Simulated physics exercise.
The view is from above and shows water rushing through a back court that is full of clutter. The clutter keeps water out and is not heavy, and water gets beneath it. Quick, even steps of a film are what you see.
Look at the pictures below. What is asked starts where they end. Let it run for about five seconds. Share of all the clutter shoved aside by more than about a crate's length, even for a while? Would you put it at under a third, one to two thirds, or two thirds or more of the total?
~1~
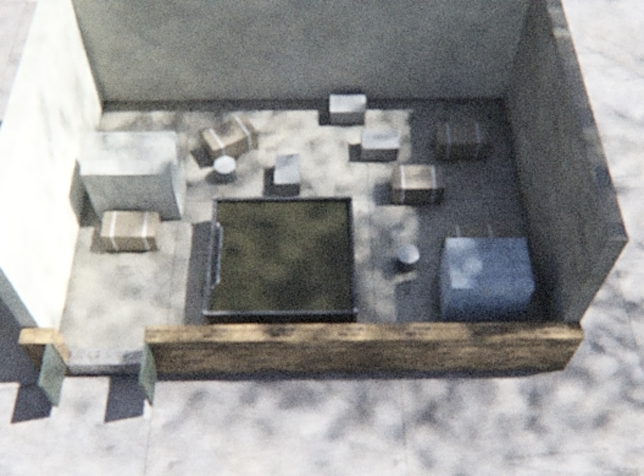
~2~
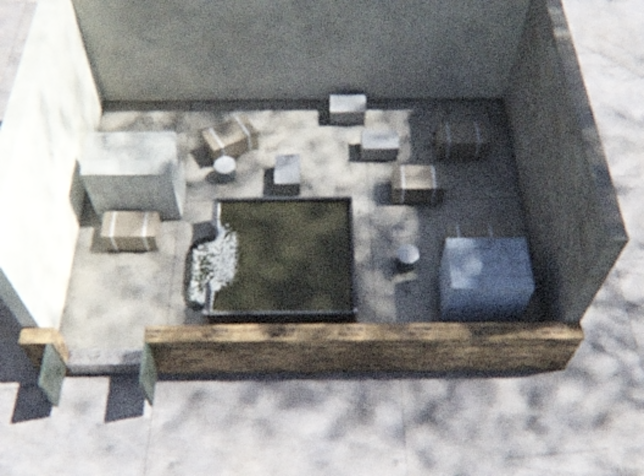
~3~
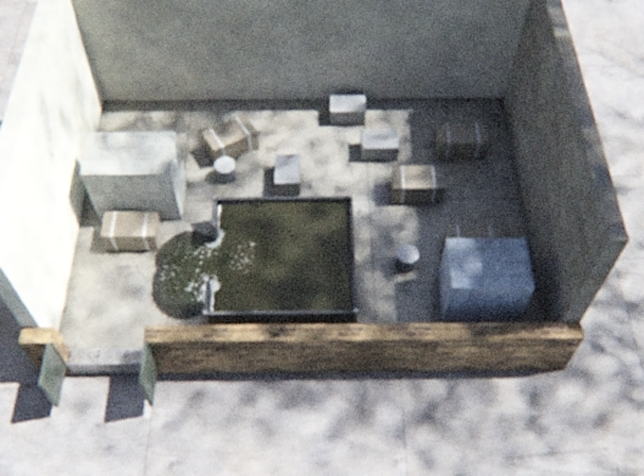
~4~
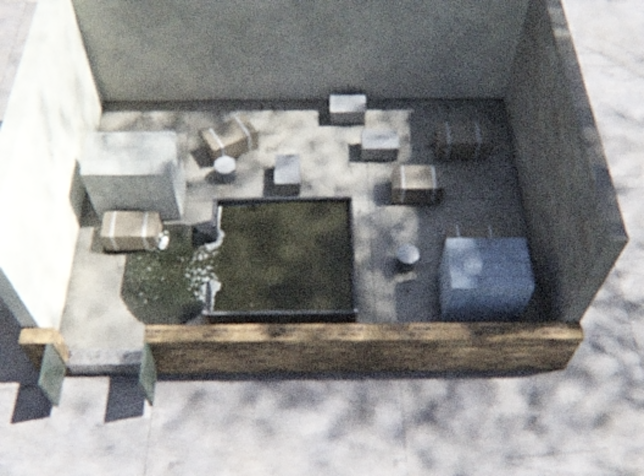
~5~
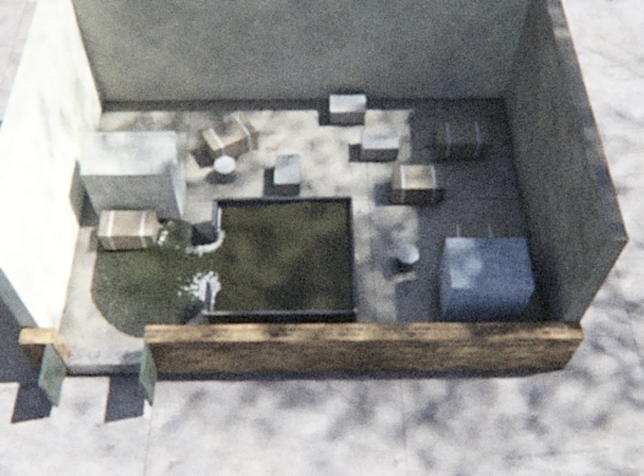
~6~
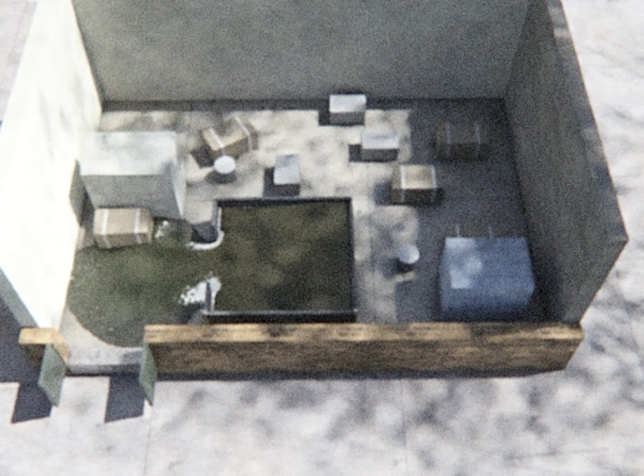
I would put it at under a third of the total.
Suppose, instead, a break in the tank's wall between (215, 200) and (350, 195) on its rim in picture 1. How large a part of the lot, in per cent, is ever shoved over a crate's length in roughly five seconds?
That works out to about 60 per cent of them.
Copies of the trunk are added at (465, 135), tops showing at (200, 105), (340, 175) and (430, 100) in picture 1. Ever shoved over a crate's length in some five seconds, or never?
First falls short; second falls short; third falls short.
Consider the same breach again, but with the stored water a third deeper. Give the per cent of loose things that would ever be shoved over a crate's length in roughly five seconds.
Share displaced: Approx. 10 percent.
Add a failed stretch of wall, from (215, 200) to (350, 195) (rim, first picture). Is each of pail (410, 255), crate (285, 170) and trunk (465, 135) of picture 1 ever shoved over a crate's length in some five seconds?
Well, in order they come out as below the mark, over the mark and over the mark.
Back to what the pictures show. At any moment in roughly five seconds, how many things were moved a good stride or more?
It adds up to 1.
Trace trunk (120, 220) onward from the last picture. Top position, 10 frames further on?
I'd expect it around (97, 214).
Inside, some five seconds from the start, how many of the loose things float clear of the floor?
Total: 1.
A moment on, 0 of 10 are well off their spots; 1 afloat.
Next, 0 of 10 are well off their spots; 1 afloat.
Later, 0 of 10 are well off their spots; 1 afloat.
In the end, 0 of 10 are well off their spots, and 1 have been at some point; 1 afloat.
